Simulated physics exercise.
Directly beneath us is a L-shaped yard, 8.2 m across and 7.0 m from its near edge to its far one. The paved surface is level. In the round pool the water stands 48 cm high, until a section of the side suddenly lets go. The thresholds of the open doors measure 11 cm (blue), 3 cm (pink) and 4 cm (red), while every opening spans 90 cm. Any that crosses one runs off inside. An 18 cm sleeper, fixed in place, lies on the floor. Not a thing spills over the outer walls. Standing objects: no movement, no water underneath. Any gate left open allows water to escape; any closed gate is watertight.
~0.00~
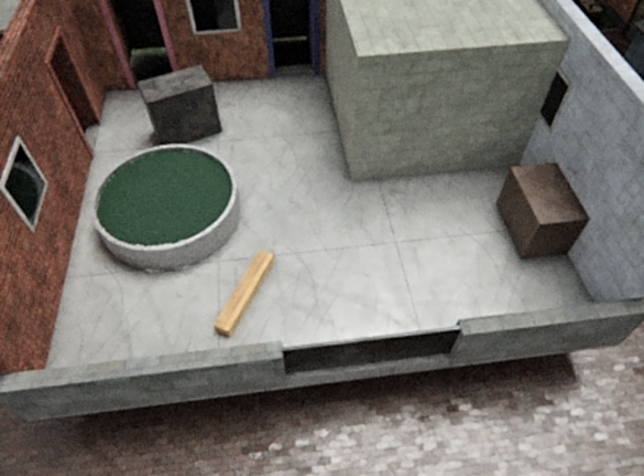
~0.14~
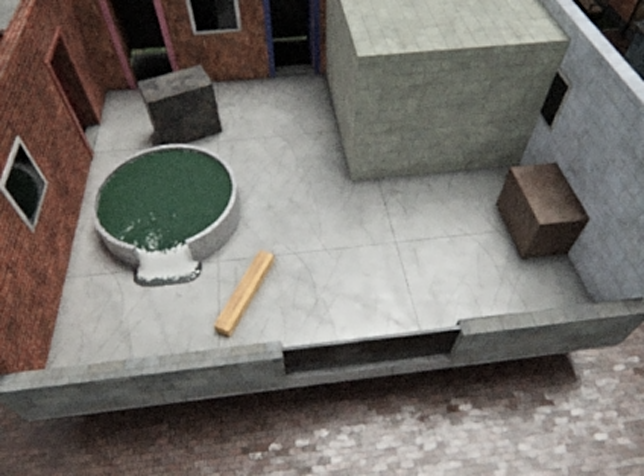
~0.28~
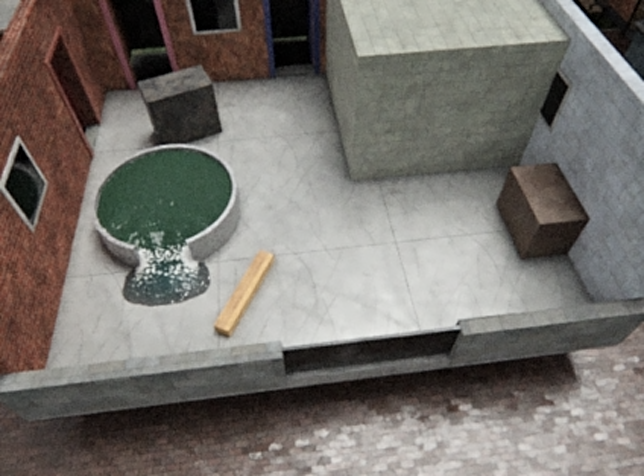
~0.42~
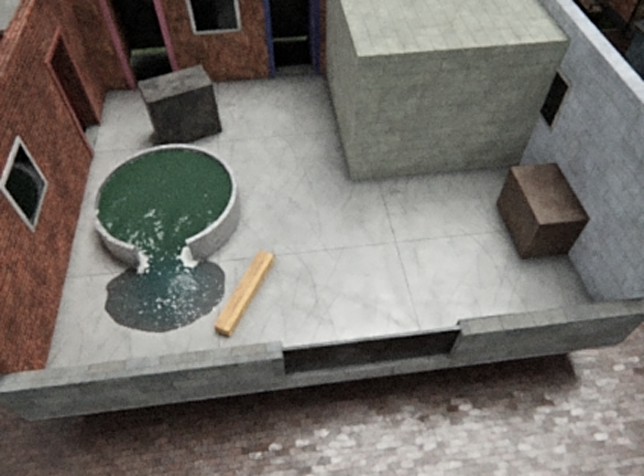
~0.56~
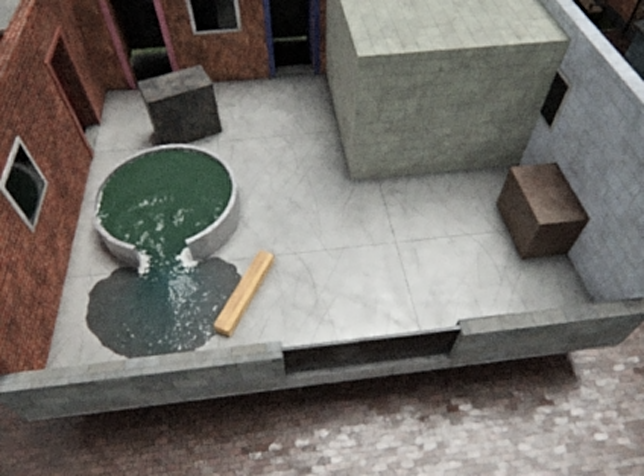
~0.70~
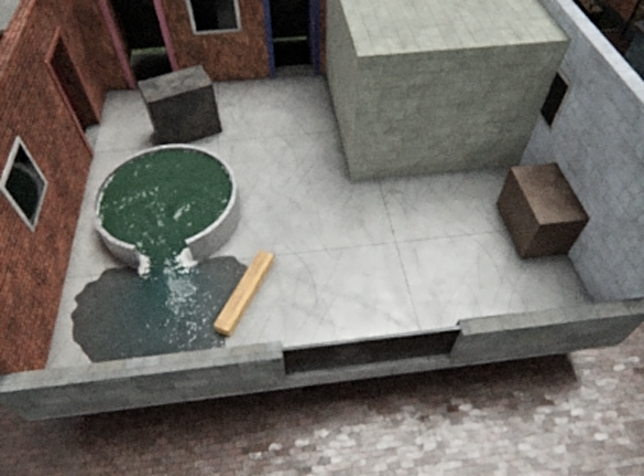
Round pool of green water breaking open at its front rim and pouring a widening dark puddle across the pale paved yard.
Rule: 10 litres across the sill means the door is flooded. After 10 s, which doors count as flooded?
After that time: The blue door is not flooded; the pink door is flooded; the red door is not flooded.
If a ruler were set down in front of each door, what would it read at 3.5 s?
Depths in cm: Blue 0, pink 0, red 0.
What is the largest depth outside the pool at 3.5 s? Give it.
Max depth: About 23 centimetres.
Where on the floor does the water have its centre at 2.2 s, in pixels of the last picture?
Close to (168, 251) in the last picture.
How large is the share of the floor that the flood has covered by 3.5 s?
Wet share: Near 35 percent.
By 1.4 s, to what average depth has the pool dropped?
Roughly 38 centimetres.
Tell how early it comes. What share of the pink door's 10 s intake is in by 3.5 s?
Estimate: Around 0 per cent.
After 1.4 s water covers 10 % of the floor and is deepest (27 cm) near (199, 374); blue door not reached, pink door not reached, red door not reached.
After 2.2 s water covers 15 % of the floor and is deepest (28 cm) near (41, 393); blue door not reached, pink door not reached, red door not reached.
After 3.5 s water covers 35 % of the floor and is deepest (23 cm) near (41, 393); blue door not reached, pink door not reached, red door not reached.
After 6.0 s water covers 60 % of the floor and is deepest (17 cm) near (55, 392); blue door not reached, pink door 4 cm at the sill, 0 L in, red door 3 cm at the sill, 0 L in.
After 10.0 s water covers 85 % of the floor and is deepest (12 cm) near (174, 365); blue door 1 cm at the sill, 0 L in, pink door 7 cm at the sill, 40 L in, red door 3 cm at the sill, 0 L in.
